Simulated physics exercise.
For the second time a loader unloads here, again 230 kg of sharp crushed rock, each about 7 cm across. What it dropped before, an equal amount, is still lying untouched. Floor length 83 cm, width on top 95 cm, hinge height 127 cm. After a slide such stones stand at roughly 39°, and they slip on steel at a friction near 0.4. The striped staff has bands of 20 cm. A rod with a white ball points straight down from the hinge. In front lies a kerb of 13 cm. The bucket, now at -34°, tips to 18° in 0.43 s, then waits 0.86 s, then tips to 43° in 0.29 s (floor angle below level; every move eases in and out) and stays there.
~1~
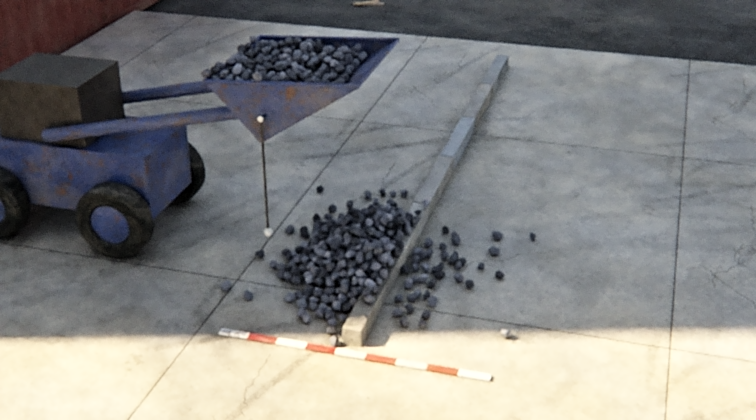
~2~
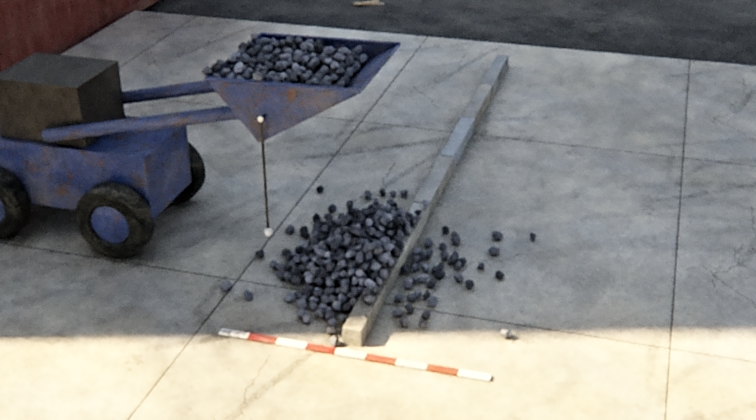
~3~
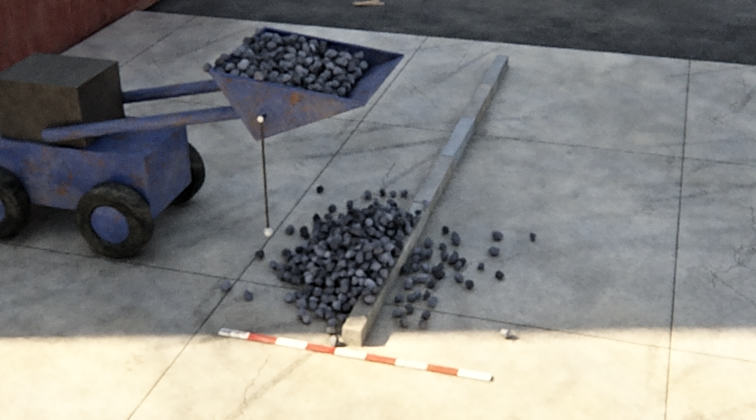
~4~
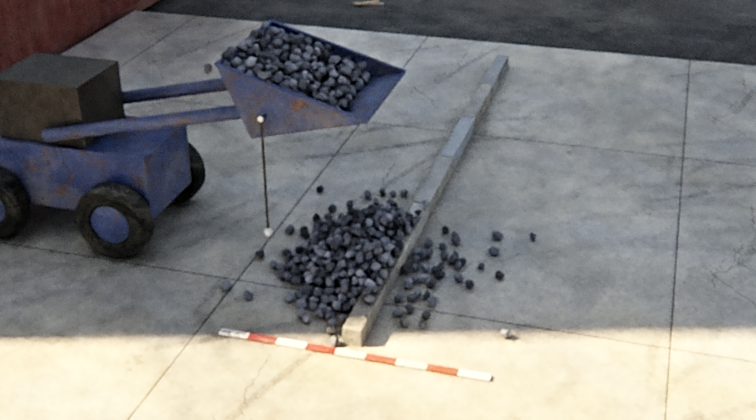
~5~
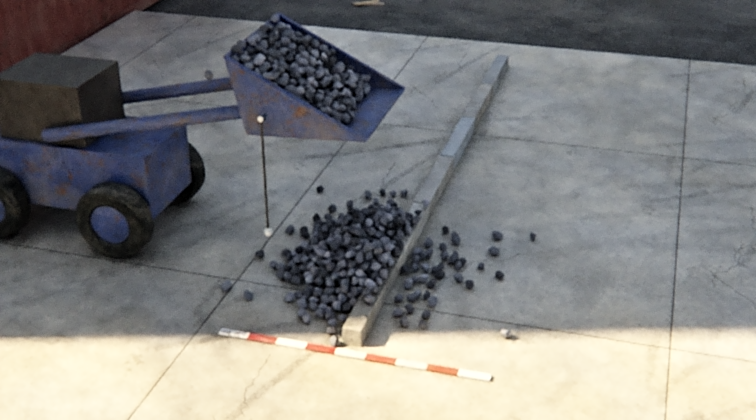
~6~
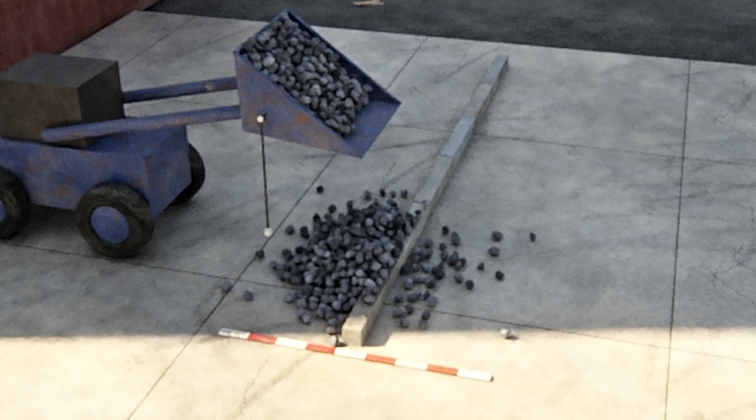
A blue loader stood still beside a pile of dark stones lying against a long kerb, while its raised, stone-filled bucket slowly tilted forward, its back edge rising and its front lip lowering.
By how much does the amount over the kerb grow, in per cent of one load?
Roughly 71 per cent of a load more.
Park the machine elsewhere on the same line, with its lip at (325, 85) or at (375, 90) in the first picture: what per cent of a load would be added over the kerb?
Near 25 per cent from the first place, 85 from the second.
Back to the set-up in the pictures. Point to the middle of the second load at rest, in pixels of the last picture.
Their middle is at about (422, 254).
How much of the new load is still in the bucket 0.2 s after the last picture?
It holds some 100 per cent.
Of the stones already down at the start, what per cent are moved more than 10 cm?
Roughly 5 per cent of them.
Then, 0.1 s after the last picture the floor is at 17°; in per cent of one load, 100 in the bucket, 93 on this side of the kerb, 7 over the kerb; the foremost stones are at (493, 269).
Then, 0.2 s after the last picture the floor is at 18°; in per cent of one load, 100 in the bucket, 93 on this side of the kerb, 7 over the kerb; the foremost stones are at (493, 269).
Then, 1.7 s after the last picture the floor is at 43°; in per cent of one load, 10 in the bucket, 142 on this side of the kerb, 48 over the kerb; the foremost stones are at (511, 282).
Then, 4.1 s after the last picture the floor is at 43°; in per cent of one load, 0 in the bucket, 122 on this side of the kerb, 78 over the kerb; the foremost stones are at (517, 278). Net gain over the kerb, 71.
